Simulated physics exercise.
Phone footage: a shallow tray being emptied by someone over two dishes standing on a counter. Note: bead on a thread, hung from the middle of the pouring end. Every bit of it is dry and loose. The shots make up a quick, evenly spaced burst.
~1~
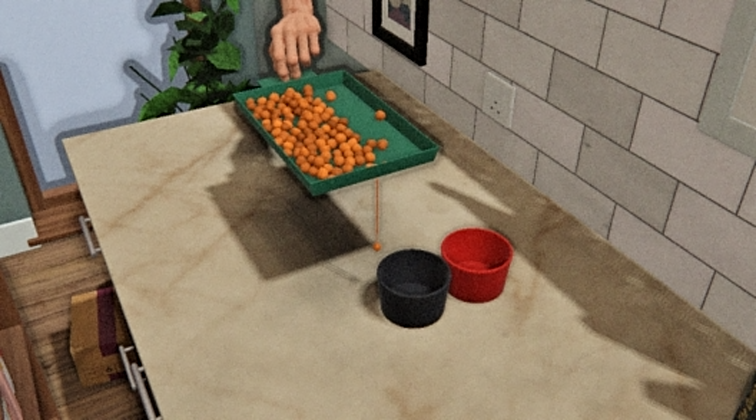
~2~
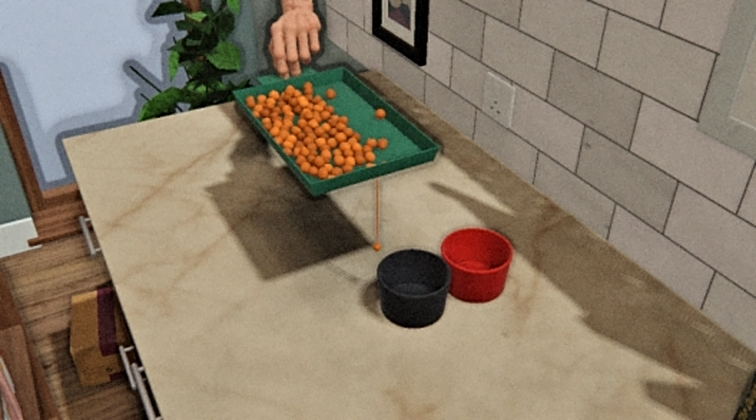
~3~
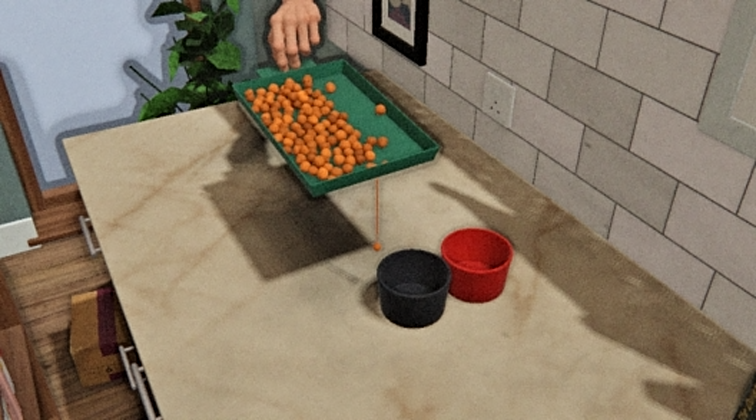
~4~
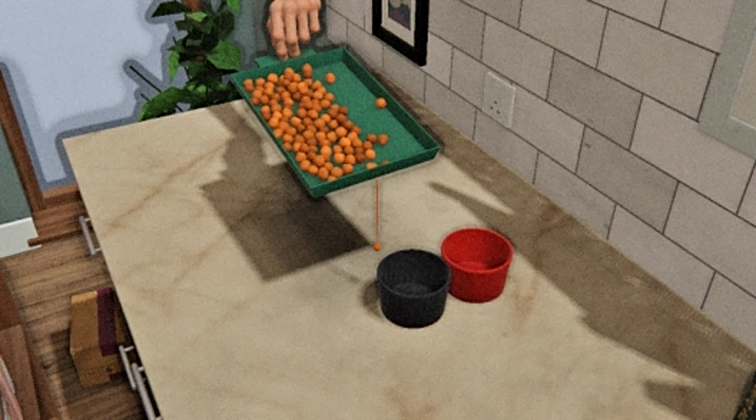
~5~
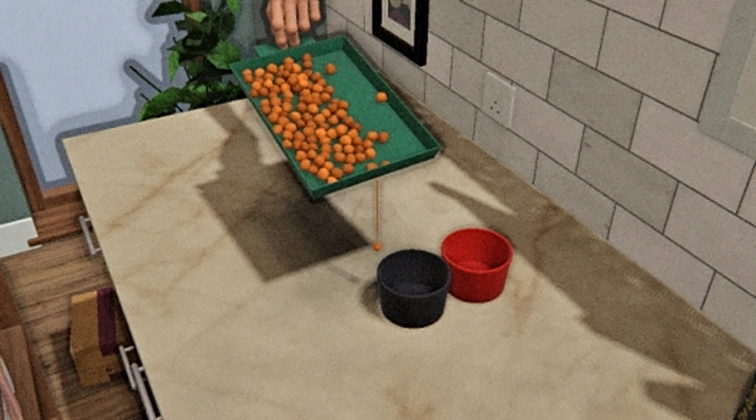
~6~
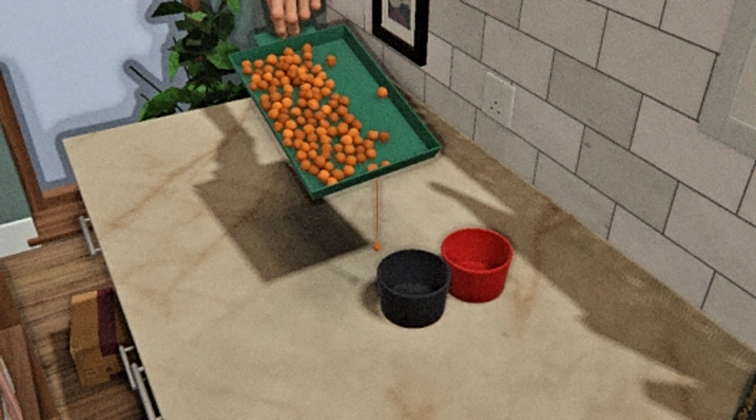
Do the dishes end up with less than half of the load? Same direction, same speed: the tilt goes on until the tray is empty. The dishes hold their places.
Yes. A lesser share is caught.
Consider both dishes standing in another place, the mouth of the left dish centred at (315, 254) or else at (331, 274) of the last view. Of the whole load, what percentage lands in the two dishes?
You'd get near 0 per cent and afterwards near 40 per cent.
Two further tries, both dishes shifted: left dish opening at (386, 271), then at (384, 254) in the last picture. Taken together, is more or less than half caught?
Result - try one, below the halfway mark; try two, below the halfway mark.
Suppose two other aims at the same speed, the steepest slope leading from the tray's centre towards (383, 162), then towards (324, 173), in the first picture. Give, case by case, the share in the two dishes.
Respectively 60 % and 10 %.
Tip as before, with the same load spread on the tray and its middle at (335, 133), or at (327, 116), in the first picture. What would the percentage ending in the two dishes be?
The first start gives 20 percent and the second 20 percent.
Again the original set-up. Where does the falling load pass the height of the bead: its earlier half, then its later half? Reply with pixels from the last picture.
Early half: (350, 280); late half: (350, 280).
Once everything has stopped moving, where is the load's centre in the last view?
Roughly at pixel (358, 335).
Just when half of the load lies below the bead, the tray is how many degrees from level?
Roughly 110 degrees from level.
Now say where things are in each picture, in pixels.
The first frame shows corners of the pouring end at (313, 181) and (434, 146), level; middle of the load at (308, 133), coated peanuts; left dish at (432, 307); right dish at (496, 283); bead on its thread at (377, 247).
The second frame shows corners of the pouring end at (313, 181) and (434, 146), level; middle of the load at (308, 132).
The third frame shows corners of the pouring end at (313, 182) and (435, 146), tipped barely, lowest at the left corner; middle of the load at (307, 128).
The fourth frame shows corners of the pouring end at (313, 184) and (435, 146), tipped a little, lowest at the left corner; middle of the load at (307, 123).
The fifth frame shows corners of the pouring end at (314, 186) and (436, 145), tipped a little, lowest at the left corner; middle of the load at (307, 118).
The sixth frame shows corners of the pouring end at (314, 188) and (436, 145), tipped clearly, lowest at the left corner; middle of the load at (308, 115); left dish at (432, 307); right dish at (496, 283).
Soon after the last picture, tray tipped steeply; nearly all on the tray; a stray few in the air.
A little later, tray tipped past a quarter turn; most on the tray; a stray few in the left dish; a small part outside both; about a quarter in the air.
Later still, tray tipped past a quarter turn; a small part in the left dish; most outside both.
At rest, tray tipped past a quarter turn; a small part in the left dish; none in the right dish; most outside both.
